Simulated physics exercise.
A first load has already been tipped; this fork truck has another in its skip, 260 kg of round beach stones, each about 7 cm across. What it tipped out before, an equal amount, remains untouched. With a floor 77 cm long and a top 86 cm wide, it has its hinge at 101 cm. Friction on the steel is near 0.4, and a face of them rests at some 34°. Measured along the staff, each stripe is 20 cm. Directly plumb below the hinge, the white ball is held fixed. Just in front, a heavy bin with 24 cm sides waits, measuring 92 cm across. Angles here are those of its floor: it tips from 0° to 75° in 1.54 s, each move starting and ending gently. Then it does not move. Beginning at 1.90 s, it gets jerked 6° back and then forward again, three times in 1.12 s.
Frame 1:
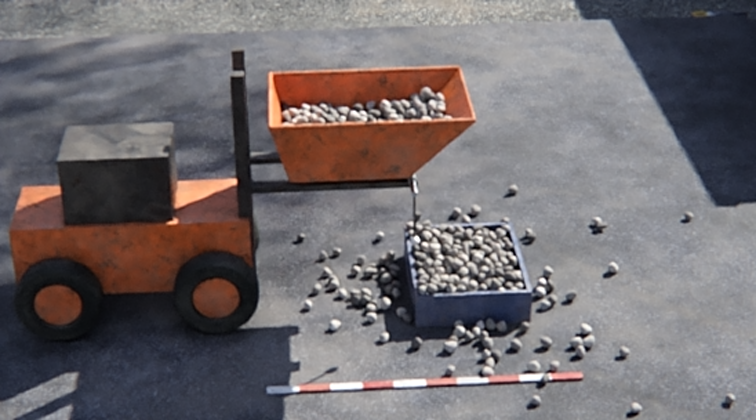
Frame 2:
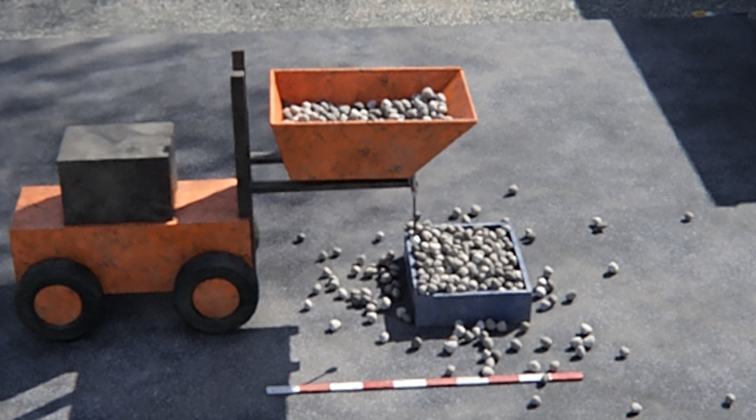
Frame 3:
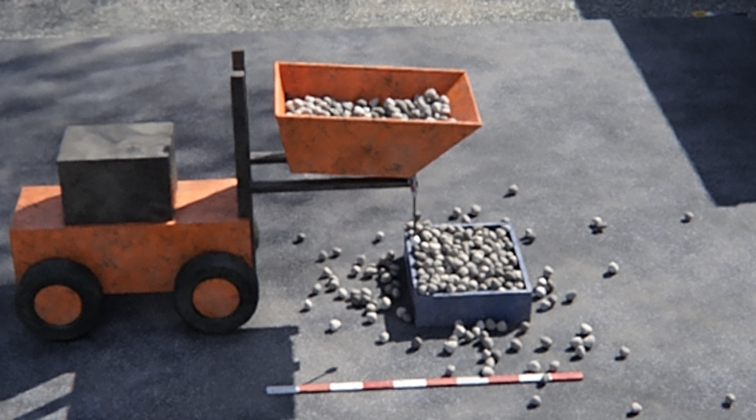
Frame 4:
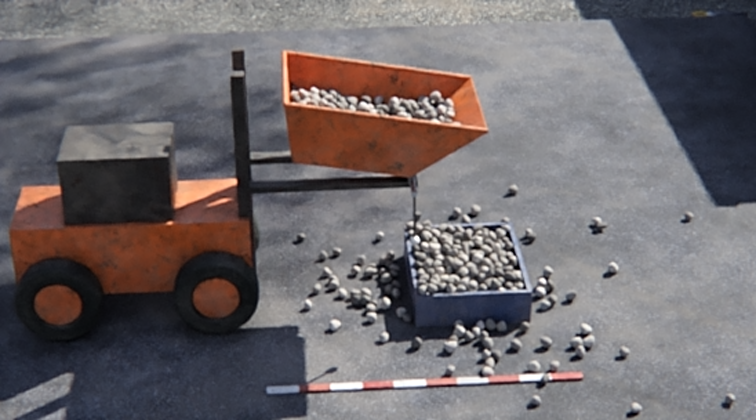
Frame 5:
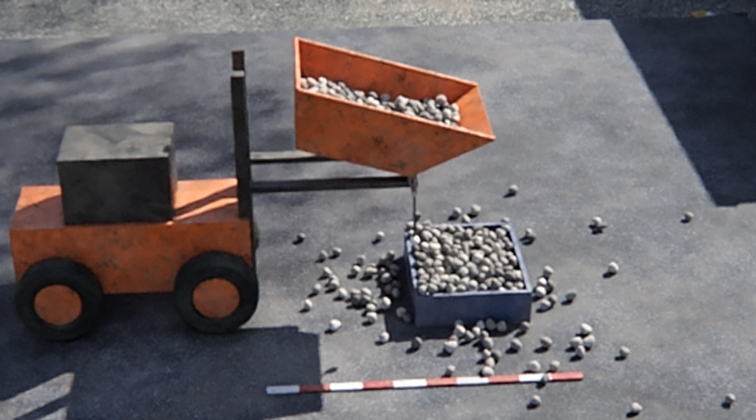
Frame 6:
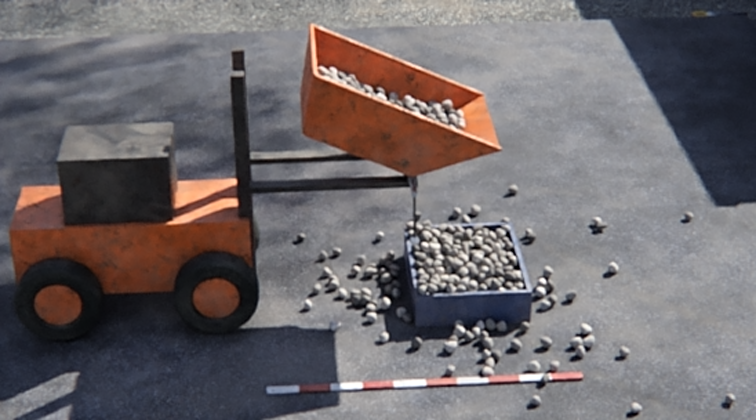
We see an orange forklift-like vehicle holding an orange skip of grey stones above a full blue-grey bin, with stones scattered around it. The skip starts level, then tilts steadily down to the right as its left end rises.
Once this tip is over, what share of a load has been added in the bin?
About 0 per cent of a load.
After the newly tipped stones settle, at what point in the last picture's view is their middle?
Around (590, 278) in the last picture.
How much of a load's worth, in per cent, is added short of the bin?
About 0 percent.
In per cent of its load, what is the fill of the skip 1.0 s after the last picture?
About 45 percent.
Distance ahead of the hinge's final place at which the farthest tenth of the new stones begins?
Ahead of it by roughly 190 cm.
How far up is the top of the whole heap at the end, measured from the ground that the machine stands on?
The top ends up some 34 cm above the ground.
Then, 0.6 s after the last picture the floor is at 64°; in per cent of one load, 100 in the skip, 6 short of the bin, 83 in the bin, 10 beside or beyond the bin; the foremost stones are at (633, 296).
Then, 1.0 s after the last picture the floor is at 75°; in per cent of one load, 43 in the skip, 6 short of the bin, 92 in the bin, 60 beside or beyond the bin; the foremost stones are at (635, 292).
Then, 2.9 s after the last picture the floor is at 75°; in per cent of one load, 0 in the skip, 6 short of the bin, 83 in the bin, 110 beside or beyond the bin; the foremost stones are past the picture's edge.
Then, 5.3 s after the last picture the floor is at 75°; in per cent of one load, 0 in the skip, 6 short of the bin, 83 in the bin, 110 beside or beyond the bin; the foremost stones are past the picture's edge. Net gain in the bin, 0.
